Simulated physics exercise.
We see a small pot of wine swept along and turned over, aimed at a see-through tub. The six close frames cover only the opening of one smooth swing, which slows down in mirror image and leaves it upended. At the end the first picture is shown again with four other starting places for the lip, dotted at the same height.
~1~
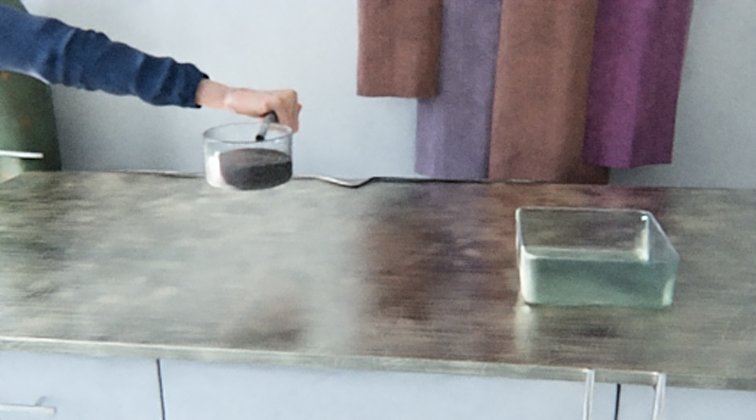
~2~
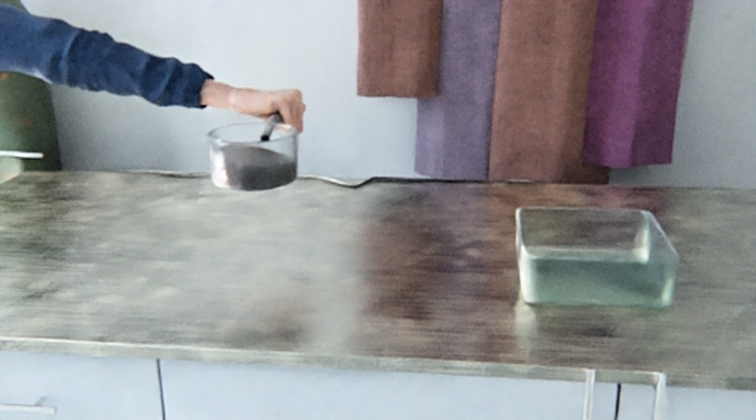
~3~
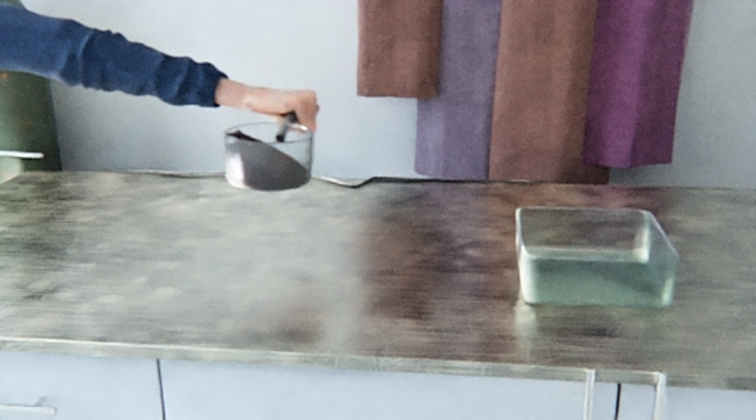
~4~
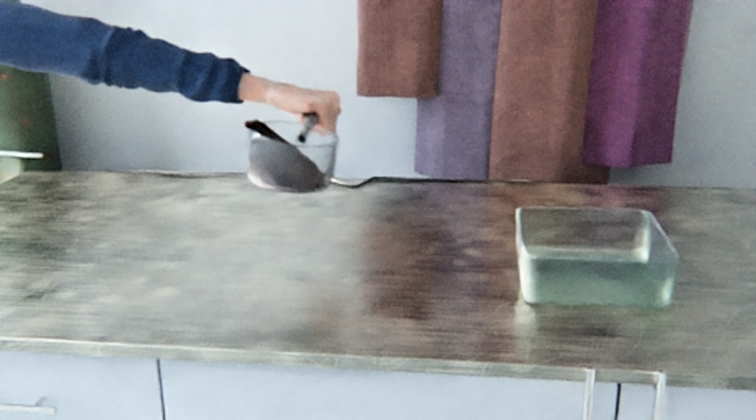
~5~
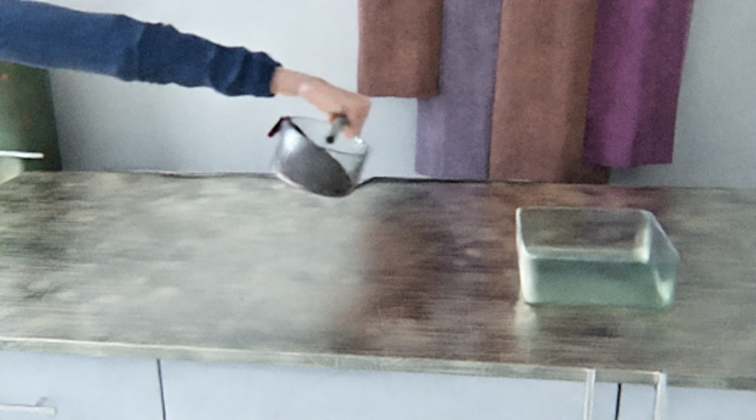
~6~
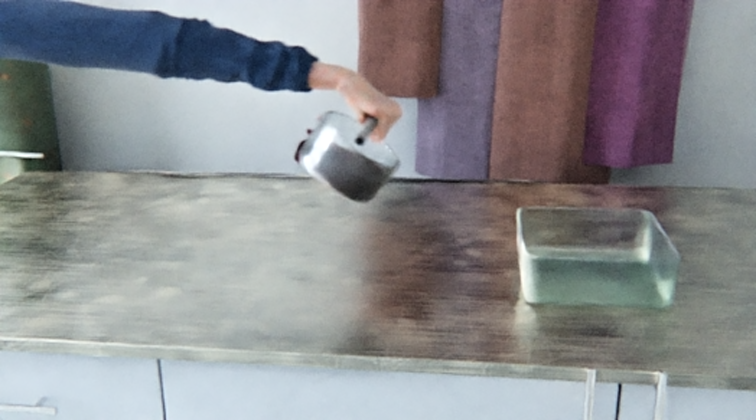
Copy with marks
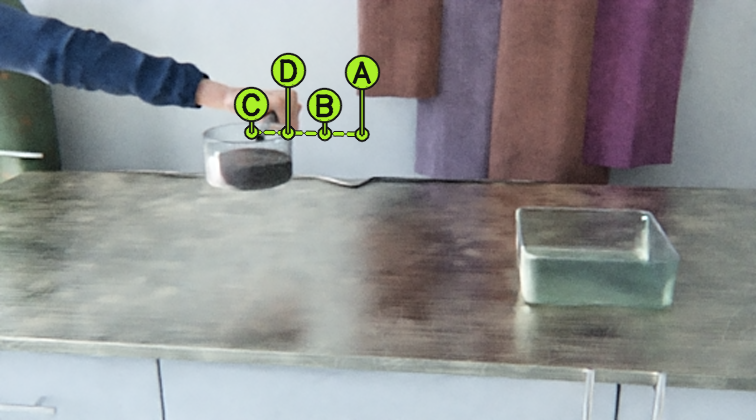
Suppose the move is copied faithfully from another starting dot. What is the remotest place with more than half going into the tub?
I would pick place B.
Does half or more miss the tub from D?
Yes, it does.
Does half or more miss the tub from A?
No, that is safe.
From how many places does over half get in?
Two of the four.
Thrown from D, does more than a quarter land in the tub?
Yes, it does.
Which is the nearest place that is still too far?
Here it is place D.
On the marked copy, A at (362, 134); B at (324, 133); C at (251, 132); D at (288, 132).
If A is chosen, about 76 % lands in the tub, 14 % falls short and 11 % goes beside or beyond.
If B is chosen, about 71 % lands in the tub, 24 % falls short and 6 % goes beside or beyond.
If C is chosen, about 13 % lands in the tub, 78 % falls short and 9 % goes beside or beyond.
If D is chosen, about 34 % lands in the tub, 52 % falls short and 14 % goes beside or beyond.
